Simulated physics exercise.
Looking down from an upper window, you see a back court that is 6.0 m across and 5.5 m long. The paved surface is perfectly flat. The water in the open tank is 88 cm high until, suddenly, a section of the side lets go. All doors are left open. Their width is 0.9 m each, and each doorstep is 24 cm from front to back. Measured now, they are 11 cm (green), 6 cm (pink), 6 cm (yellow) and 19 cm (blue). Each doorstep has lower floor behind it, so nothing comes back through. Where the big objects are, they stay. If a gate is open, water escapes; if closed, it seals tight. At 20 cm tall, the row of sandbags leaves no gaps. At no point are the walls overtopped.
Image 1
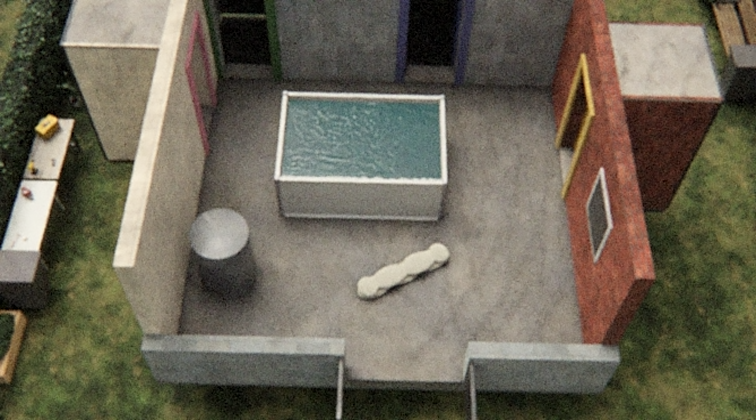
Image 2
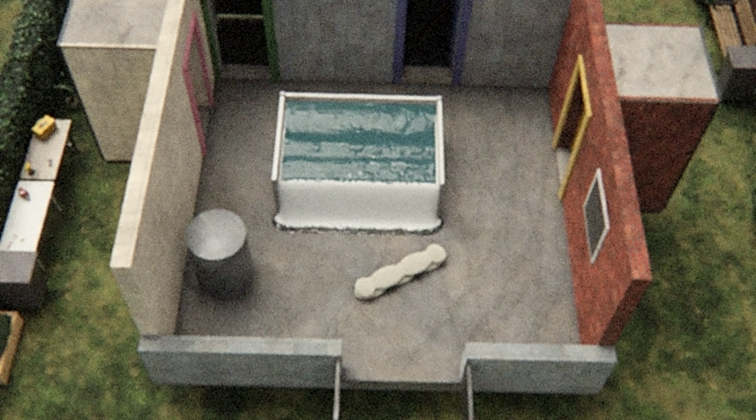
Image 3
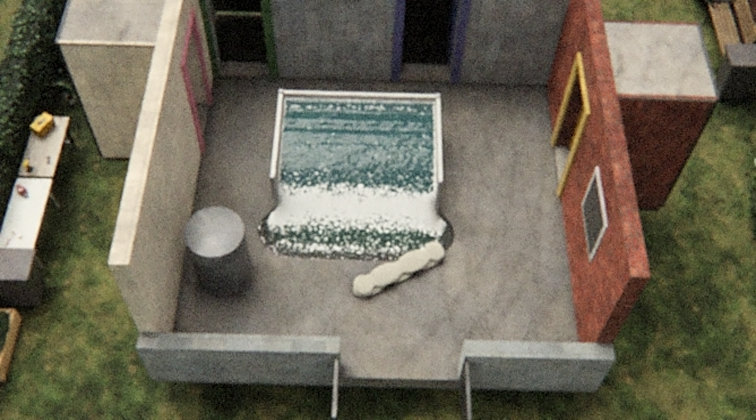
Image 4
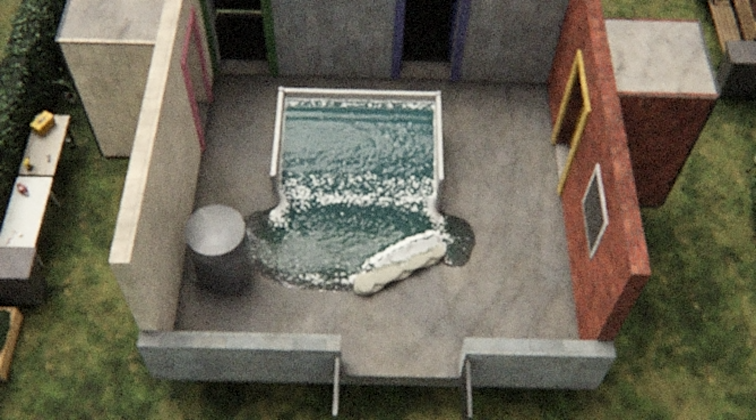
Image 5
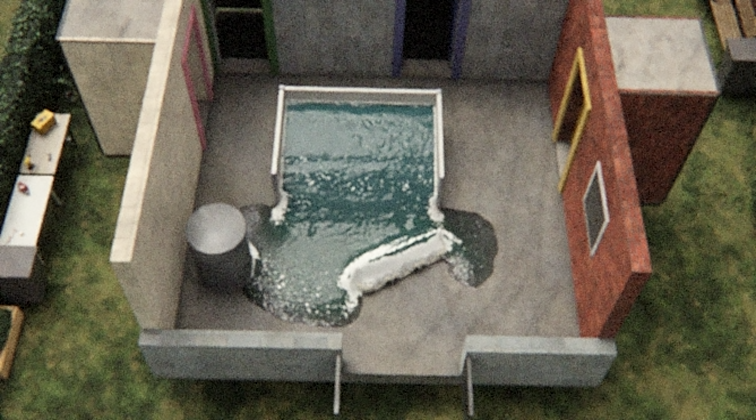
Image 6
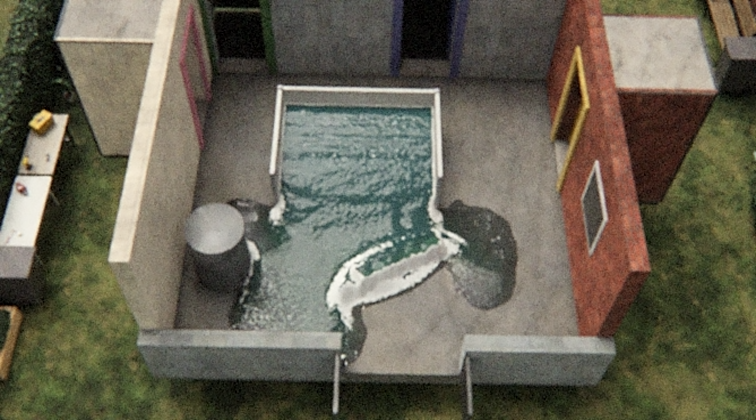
In this clip, the near side of a water-filled tank in a walled court gives way, and foaming water pours across the paved floor, surrounding a pale, lumpy barrier and spreading toward the grey cylinder and front wall.
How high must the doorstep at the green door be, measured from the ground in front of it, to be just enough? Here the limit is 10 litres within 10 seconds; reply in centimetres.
About 23 cm.
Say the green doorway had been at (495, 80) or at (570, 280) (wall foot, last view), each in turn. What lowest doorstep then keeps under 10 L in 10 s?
Around 14.0 and 14.5 cm respectively.
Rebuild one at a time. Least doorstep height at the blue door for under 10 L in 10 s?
Roughly 11.5 cm at the blue door.
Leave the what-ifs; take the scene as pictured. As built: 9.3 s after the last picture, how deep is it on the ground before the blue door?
About 13.5 centimetres.
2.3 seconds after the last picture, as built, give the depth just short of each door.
Green door 0 cm, pink door 8 cm, yellow door 3 cm, blue door 0 cm.
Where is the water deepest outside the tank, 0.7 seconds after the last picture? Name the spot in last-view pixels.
(271, 344).
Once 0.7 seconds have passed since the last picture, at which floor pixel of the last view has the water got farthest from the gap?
Lab note: Front tip approx. (579, 361).
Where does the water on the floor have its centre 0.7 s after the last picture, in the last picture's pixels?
(348, 238) or so.
Then, 0.7 s after the last picture water covers 50 % of the floor, deepest (57 cm) near (271, 344); it has not reached the green door.
Then, 2.3 s after the last picture water covers 65 % of the floor, deepest (46 cm) near (177, 309); it has not reached the green door.
Then, 9.3 s after the last picture water covers 95 % of the floor, deepest (14 cm) near (444, 88); 7 cm at the green door, 118 litres in over its 11 cm doorstep.
At the green door as built, the water peaked near 23 cm, 3.1 s after the last picture.
With a doorstep of 20.5 cm, 17 litres would have come in within the 10 s; with 28.5 cm, 2 litres. So under 10 litres takes about 23 cm.
